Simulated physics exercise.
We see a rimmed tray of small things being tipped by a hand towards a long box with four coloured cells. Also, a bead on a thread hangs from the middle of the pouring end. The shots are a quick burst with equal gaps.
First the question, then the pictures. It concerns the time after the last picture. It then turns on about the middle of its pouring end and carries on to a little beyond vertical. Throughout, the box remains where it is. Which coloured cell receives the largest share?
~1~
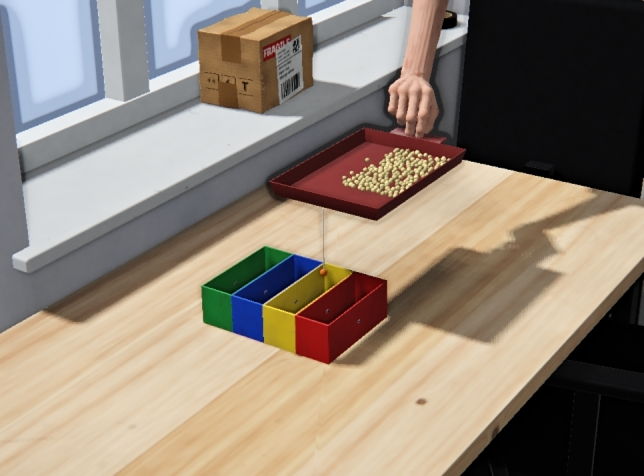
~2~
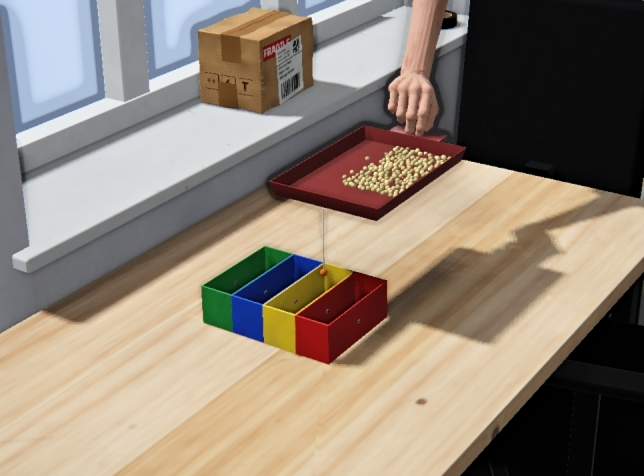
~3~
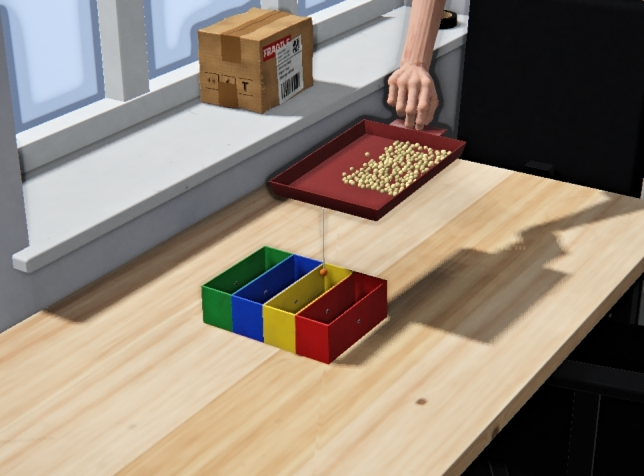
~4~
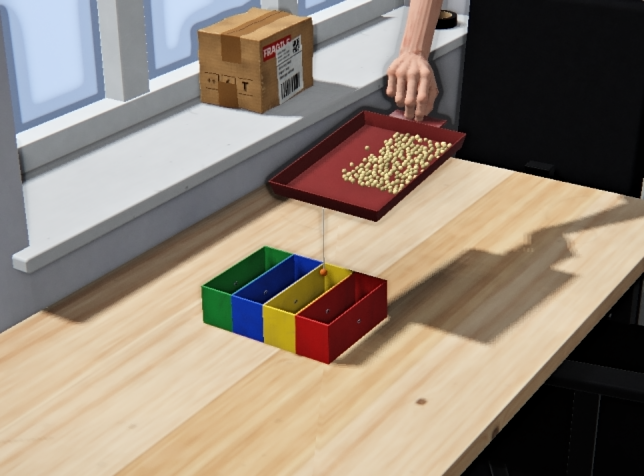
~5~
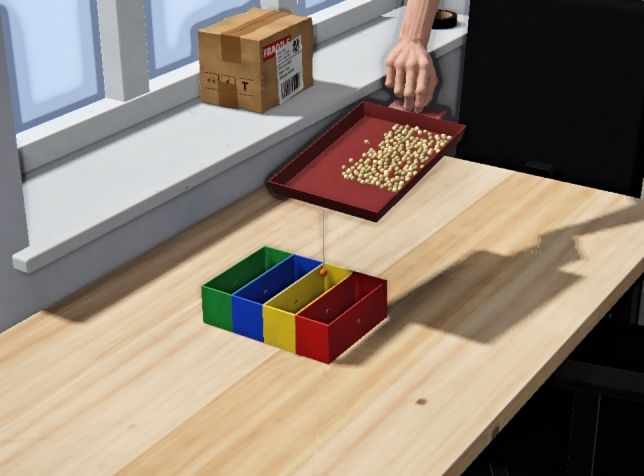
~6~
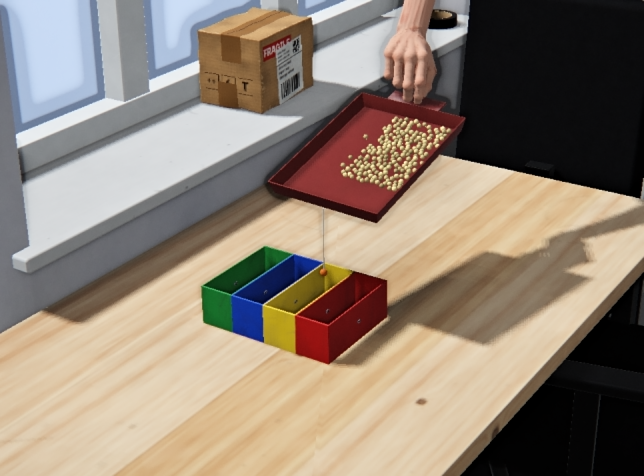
The red cell.
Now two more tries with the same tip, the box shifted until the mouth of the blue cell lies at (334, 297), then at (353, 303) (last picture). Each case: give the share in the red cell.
In order: 0 percent and 0 percent.
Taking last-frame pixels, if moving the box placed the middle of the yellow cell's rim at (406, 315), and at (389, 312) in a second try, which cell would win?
First place: The cell in blue; second place: That blue cell.
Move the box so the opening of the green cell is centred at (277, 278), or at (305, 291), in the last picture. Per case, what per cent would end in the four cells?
100 %, 100 %.
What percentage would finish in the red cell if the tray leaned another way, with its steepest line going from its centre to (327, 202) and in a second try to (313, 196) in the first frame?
In turn, 30 percent and then 0 percent.
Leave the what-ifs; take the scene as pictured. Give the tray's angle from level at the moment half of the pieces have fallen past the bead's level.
I'd say close to 100 degrees.
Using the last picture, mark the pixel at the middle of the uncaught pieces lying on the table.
The middle is around (376, 361).
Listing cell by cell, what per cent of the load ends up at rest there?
In per cent: The green cell gets 0, the blue cell 0, the yellow cell 10 and the red cell 40.
Shortly afterwards, tray tipped steeply; all but a few on the tray; only a few in the red cell; a little falling or outside the box.
Next, tray tipped right over; near a third on the tray; a little in the red cell; only a few in the yellow cell; near half falling or outside the box.
Some moments later, tray tipped past a quarter turn; near half in the red cell; a little in the yellow cell; only a few in the blue cell; near half falling or outside the box.
In the end, tray tipped past a quarter turn; near half in the red cell; a little in the yellow cell; only a few in the blue cell; none at all in the green cell; near half outside the box.
